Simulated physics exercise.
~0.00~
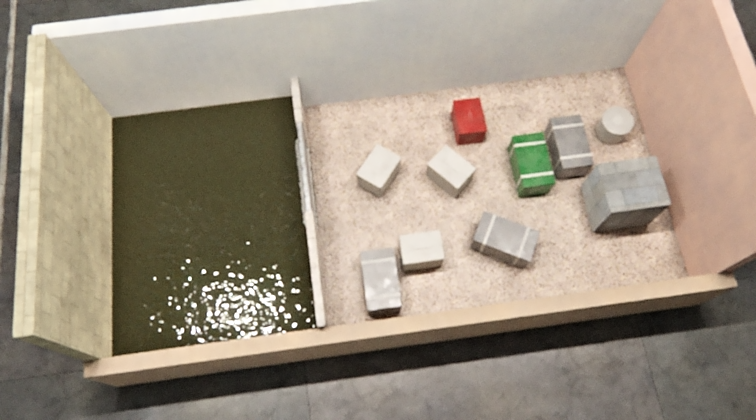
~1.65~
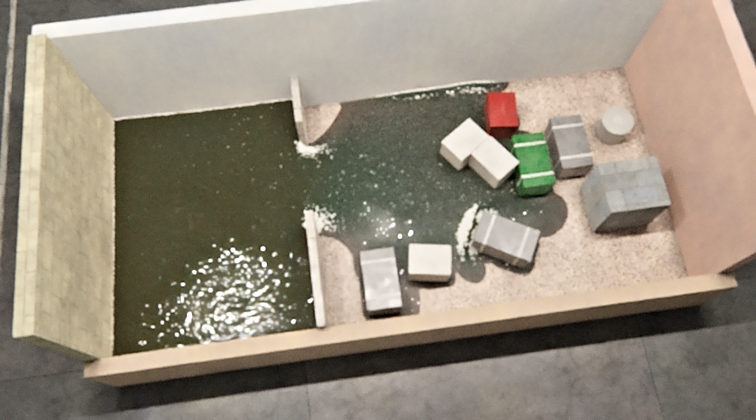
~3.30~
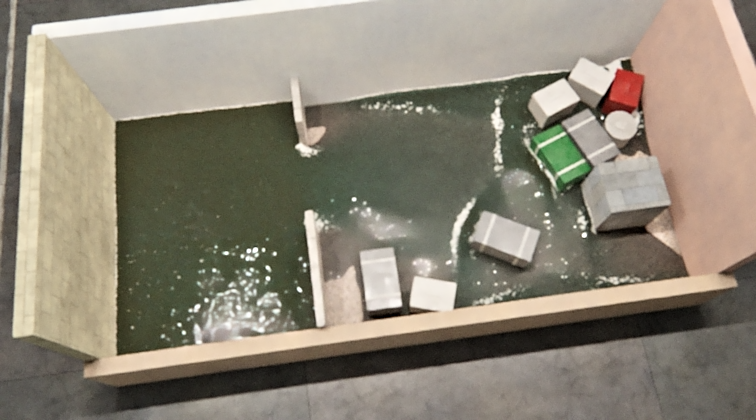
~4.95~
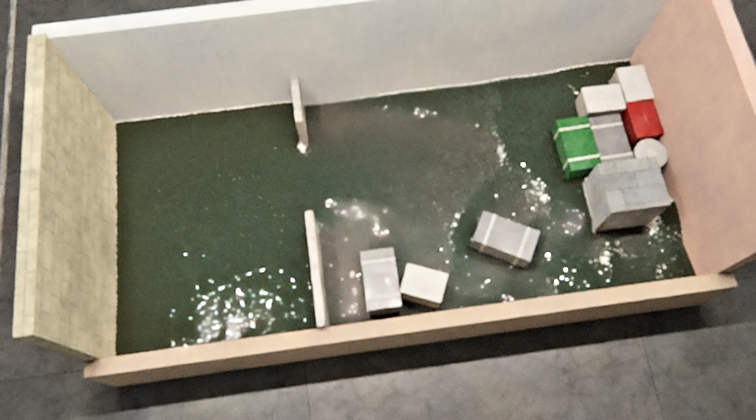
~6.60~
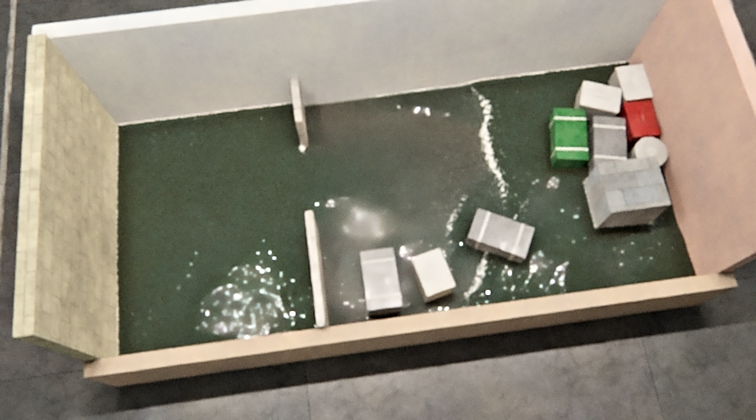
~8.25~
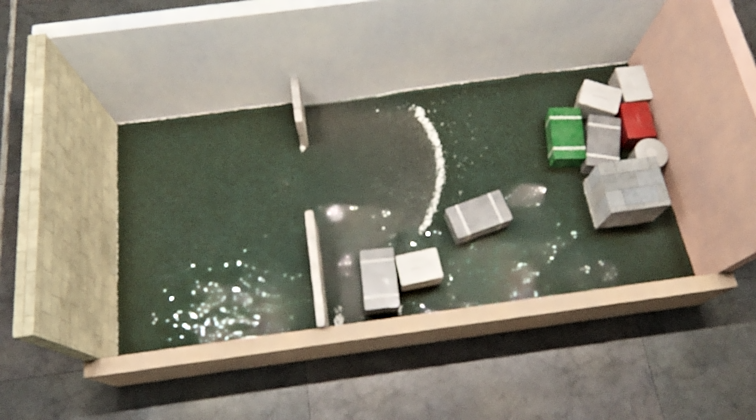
Water bursting through a doorway from a flooded room into a dry one, sweeping boxes and trunks toward the right wall.
